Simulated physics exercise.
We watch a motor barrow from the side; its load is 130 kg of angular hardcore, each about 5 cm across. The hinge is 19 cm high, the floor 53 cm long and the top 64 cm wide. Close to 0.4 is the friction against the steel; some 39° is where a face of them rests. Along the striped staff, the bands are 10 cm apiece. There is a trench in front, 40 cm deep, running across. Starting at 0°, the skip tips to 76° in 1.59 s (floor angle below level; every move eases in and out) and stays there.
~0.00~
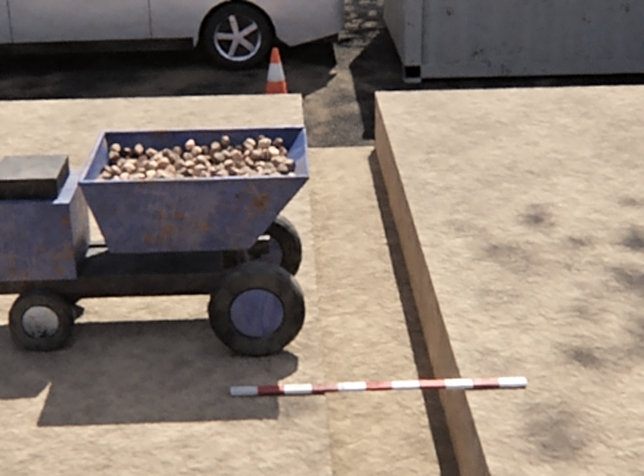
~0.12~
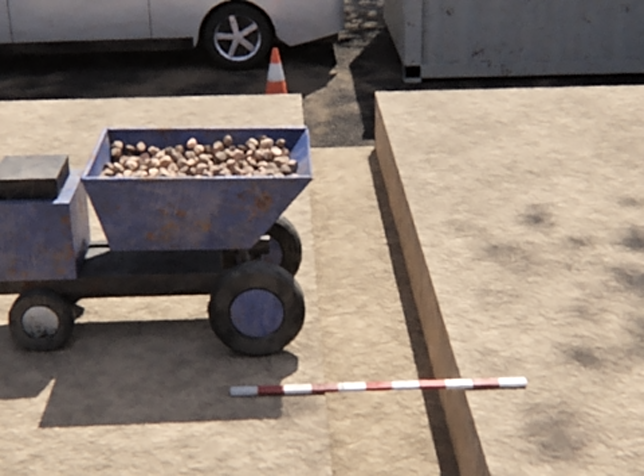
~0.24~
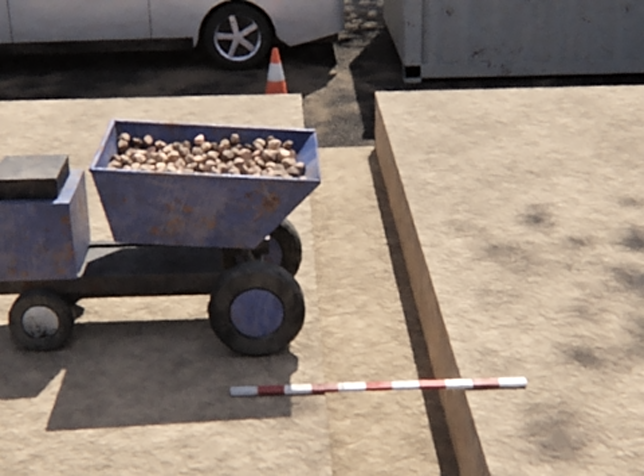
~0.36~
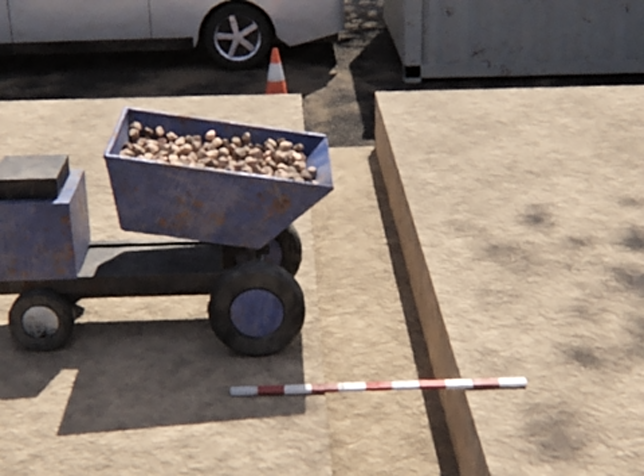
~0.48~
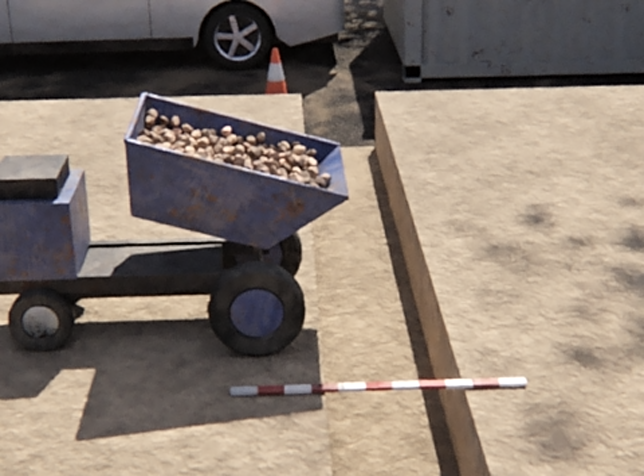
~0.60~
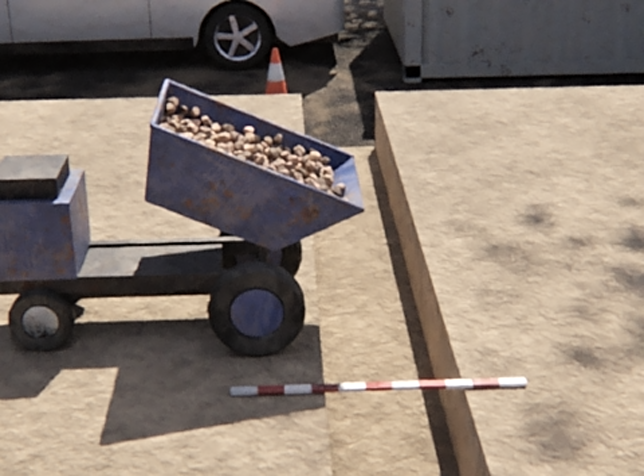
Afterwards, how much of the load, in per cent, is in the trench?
About 78 per cent.
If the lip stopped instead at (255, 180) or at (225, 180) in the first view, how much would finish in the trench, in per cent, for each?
Roughly 100 in a hundred, then 100 in a hundred.
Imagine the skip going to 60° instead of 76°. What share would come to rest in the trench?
Roughly 25% would end there.
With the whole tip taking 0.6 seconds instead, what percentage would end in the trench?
Roughly 50 per cent would.
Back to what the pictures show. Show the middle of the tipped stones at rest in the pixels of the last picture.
Roughly at (419, 377).
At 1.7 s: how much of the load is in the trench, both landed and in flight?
At that moment: Approx. 25 %.
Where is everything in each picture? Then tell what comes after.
In the first frame, the skip is at 0°, its lip at (309, 178); the top of the load is at (243, 151).
The second frame shows lip at (312, 179), floor tilted 1°, highest stones at (227, 154); the stones move at 0.2 m/s on average.
The third frame shows lip at (321, 182), floor tilted 5°, highest stones at (152, 154); the stones move at 0.3 m/s on average.
In the fourth frame, the skip is at 10°, its lip at (333, 188); the top of the load is at (146, 142); the stones move at 0.4 m/s on average.
In the fifth frame, the skip is at 17°, its lip at (348, 198); the top of the load is at (159, 128); the stones move at 0.5 m/s on average.
In the sixth frame, the skip is at 24°, its lip at (364, 210); the top of the load is at (177, 115); the stones move at 0.6 m/s on average.
After 1.2 s the floor is at 64°; 100 % in the skip; the foremost stones are at (400, 260).
After 1.7 s the floor is at 76°; 62 % in the skip, 25 % in the trench, 13 % past the trench; the foremost stones are at (503, 310).
After 2.0 s the floor is at 76°; 29 % in the skip, 48 % in the trench, 23 % past the trench; the foremost stones are at (561, 305).
After 4.0 s the floor is at 76°; 0 % in the skip, 78 % in the trench, 22 % past the trench; the foremost stones are at (574, 303).
